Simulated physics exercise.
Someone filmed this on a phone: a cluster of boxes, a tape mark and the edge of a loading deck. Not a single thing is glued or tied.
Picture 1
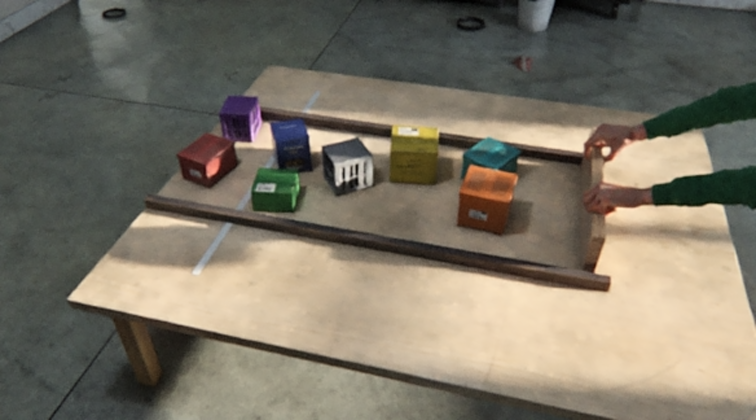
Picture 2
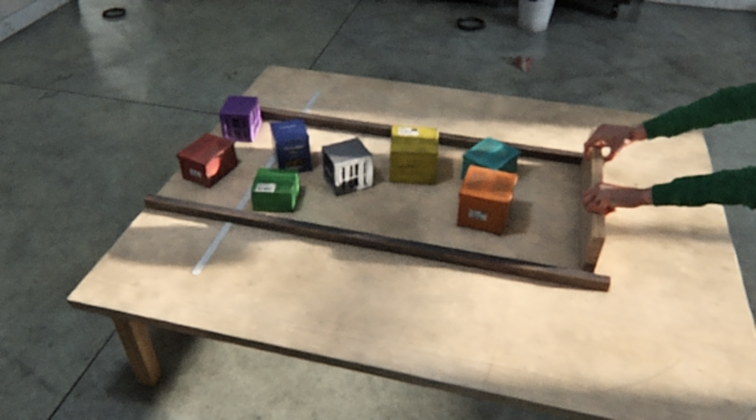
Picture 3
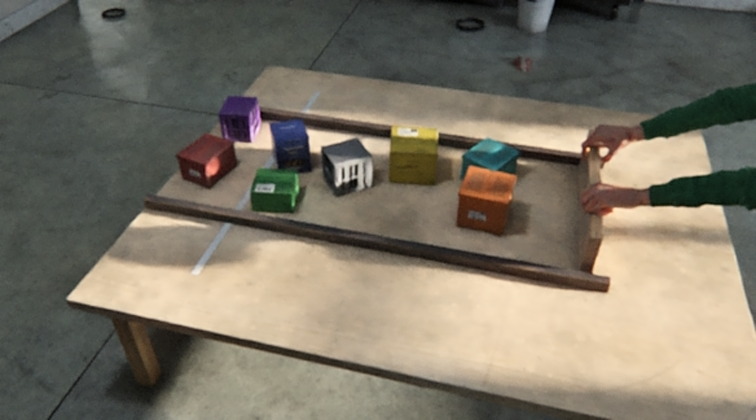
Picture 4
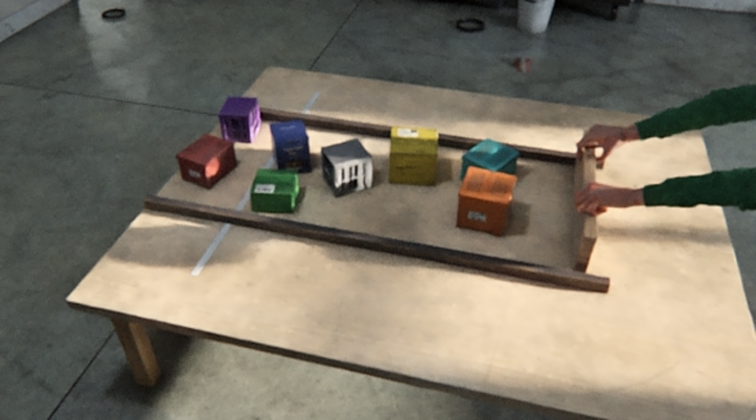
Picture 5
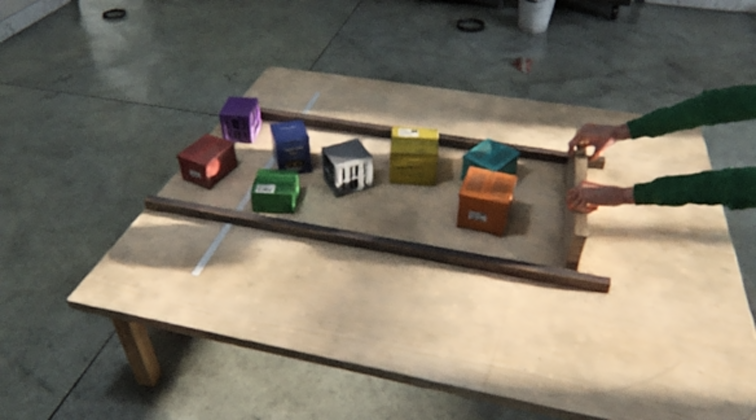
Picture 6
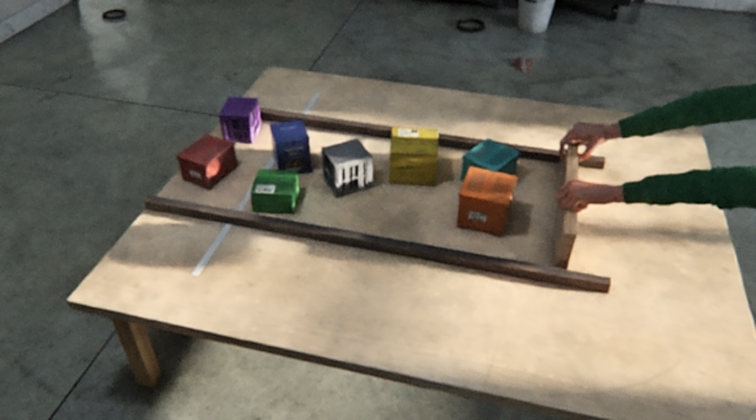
Wooden plank pushed slowly left by two green-sleeved hands between dark rails on a table, the coloured boxes ahead staying still.
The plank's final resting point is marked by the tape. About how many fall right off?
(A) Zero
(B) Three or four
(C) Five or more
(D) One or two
Three or four (B).
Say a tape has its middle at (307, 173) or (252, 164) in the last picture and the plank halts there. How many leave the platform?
Counts per try: 0; 3.
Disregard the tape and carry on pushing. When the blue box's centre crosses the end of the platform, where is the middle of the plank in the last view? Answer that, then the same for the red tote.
Its middle is about (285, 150) and about (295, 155).
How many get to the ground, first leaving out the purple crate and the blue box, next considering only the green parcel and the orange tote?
The number fallen is 1, and in the other try 1.
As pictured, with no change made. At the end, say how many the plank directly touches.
2 are in contact with it.
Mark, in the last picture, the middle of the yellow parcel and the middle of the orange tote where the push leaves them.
Reading them off: First (229, 120); then (237, 161).
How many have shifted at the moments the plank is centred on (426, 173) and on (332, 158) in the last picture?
First position 4; second position 7.
A little later, none off yet; red tote at rest near (208, 161); purple crate at rest near (241, 120); blue box at rest near (291, 149).
Next, none off yet; red tote shifted a little near (190, 162); purple crate at rest near (241, 120); blue box shifted well along near (230, 138).
When it is over, the number that fall off is three or four; down, blue box, purple crate and red tote.
